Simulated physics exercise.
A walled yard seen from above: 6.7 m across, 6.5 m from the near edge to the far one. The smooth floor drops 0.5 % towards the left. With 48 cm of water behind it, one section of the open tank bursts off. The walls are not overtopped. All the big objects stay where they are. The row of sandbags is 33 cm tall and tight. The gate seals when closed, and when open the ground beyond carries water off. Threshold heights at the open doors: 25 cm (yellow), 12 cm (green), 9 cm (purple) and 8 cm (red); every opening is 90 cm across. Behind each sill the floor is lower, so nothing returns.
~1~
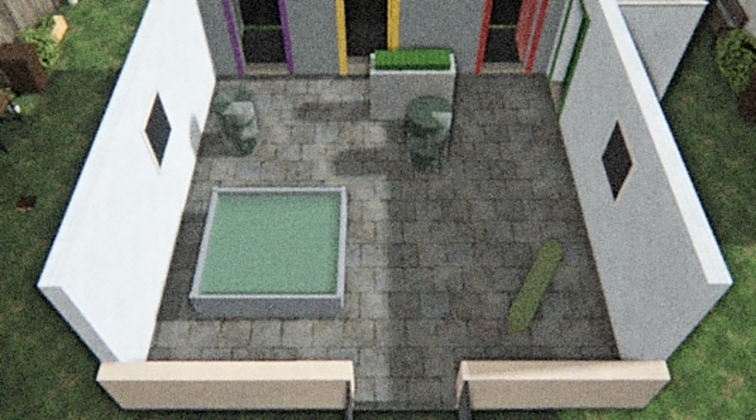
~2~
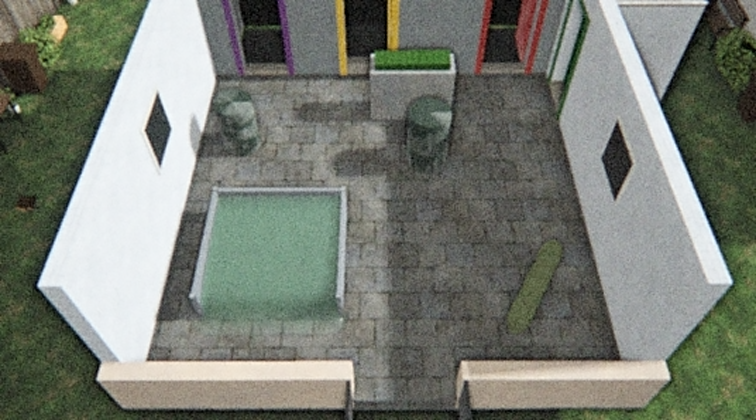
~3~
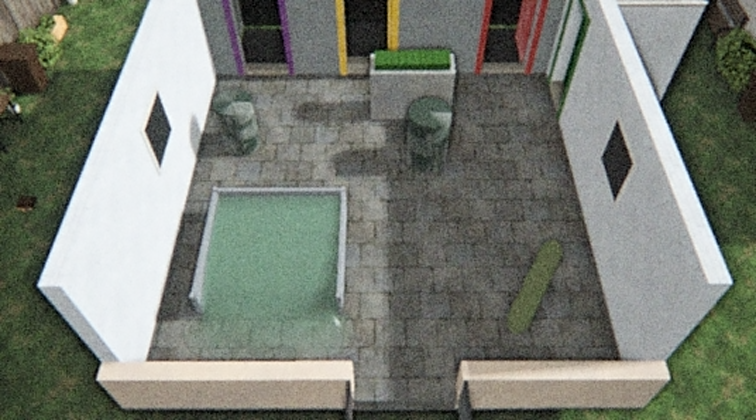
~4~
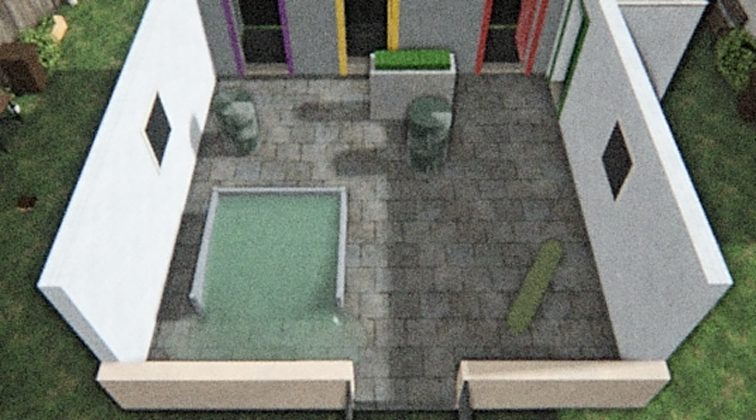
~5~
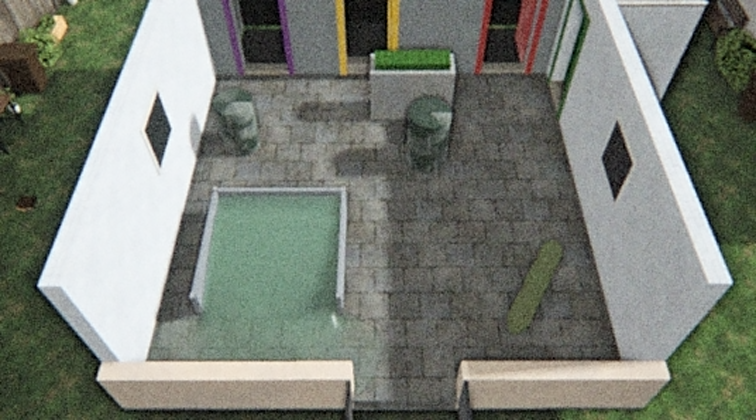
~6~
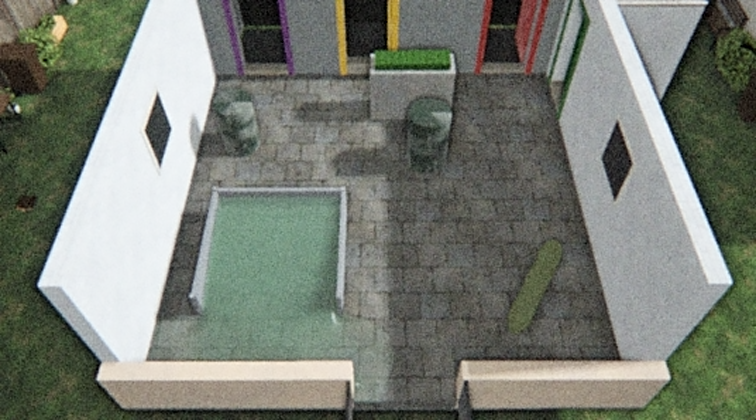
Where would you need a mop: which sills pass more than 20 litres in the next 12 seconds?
Within that time: At the yellow door it keeps below the limit; at the green door it does not reach the limit; at the purple door it stays under the limit; at the red door it does not reach the limit.
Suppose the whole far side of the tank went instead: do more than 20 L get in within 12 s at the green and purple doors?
Against that limit: Green under, purple past it.
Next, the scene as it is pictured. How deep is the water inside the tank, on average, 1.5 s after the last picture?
Some 16 cm.
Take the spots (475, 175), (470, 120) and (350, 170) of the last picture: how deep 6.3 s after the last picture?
In that order: 2, 1 and 1 cm.
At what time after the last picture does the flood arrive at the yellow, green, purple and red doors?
Arrival: Yellow 4.5 s, green 5.0 s, purple 3.4 s, red 6.5 s.
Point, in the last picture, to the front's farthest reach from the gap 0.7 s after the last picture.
Around (442, 383).
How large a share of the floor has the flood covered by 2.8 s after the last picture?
Near 35 per cent is wet.
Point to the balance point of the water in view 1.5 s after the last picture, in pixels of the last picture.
Near (267, 315).
Then, 0.7 s after the last picture water covers 10 % of the floor and is deepest (43 cm) near (154, 384); yellow door not reached, green door not reached, purple door not reached, red door not reached.
Then, 1.5 s after the last picture water covers 20 % of the floor and is deepest (38 cm) near (141, 384); yellow door not reached, green door not reached, purple door not reached, red door not reached.
Then, 2.8 s after the last picture water covers 35 % of the floor and is deepest (20 cm) near (141, 384); yellow door not reached, green door not reached, purple door not reached, red door not reached.
Then, 6.3 s after the last picture water covers 75 % of the floor and is deepest (14 cm) near (271, 384); yellow door 2 cm at the sill, 0 L in, green door 2 cm at the sill, 0 L in, purple door 6 cm at the sill, 7 L in, red door not reached.
Then, 11.3 s after the last picture water covers 95 % of the floor and is deepest (6 cm) near (141, 384); yellow door 5 cm at the sill, 0 L in, green door 4 cm at the sill, 0 L in, purple door 3 cm at the sill, 7 L in, red door 4 cm at the sill, 0 L in.
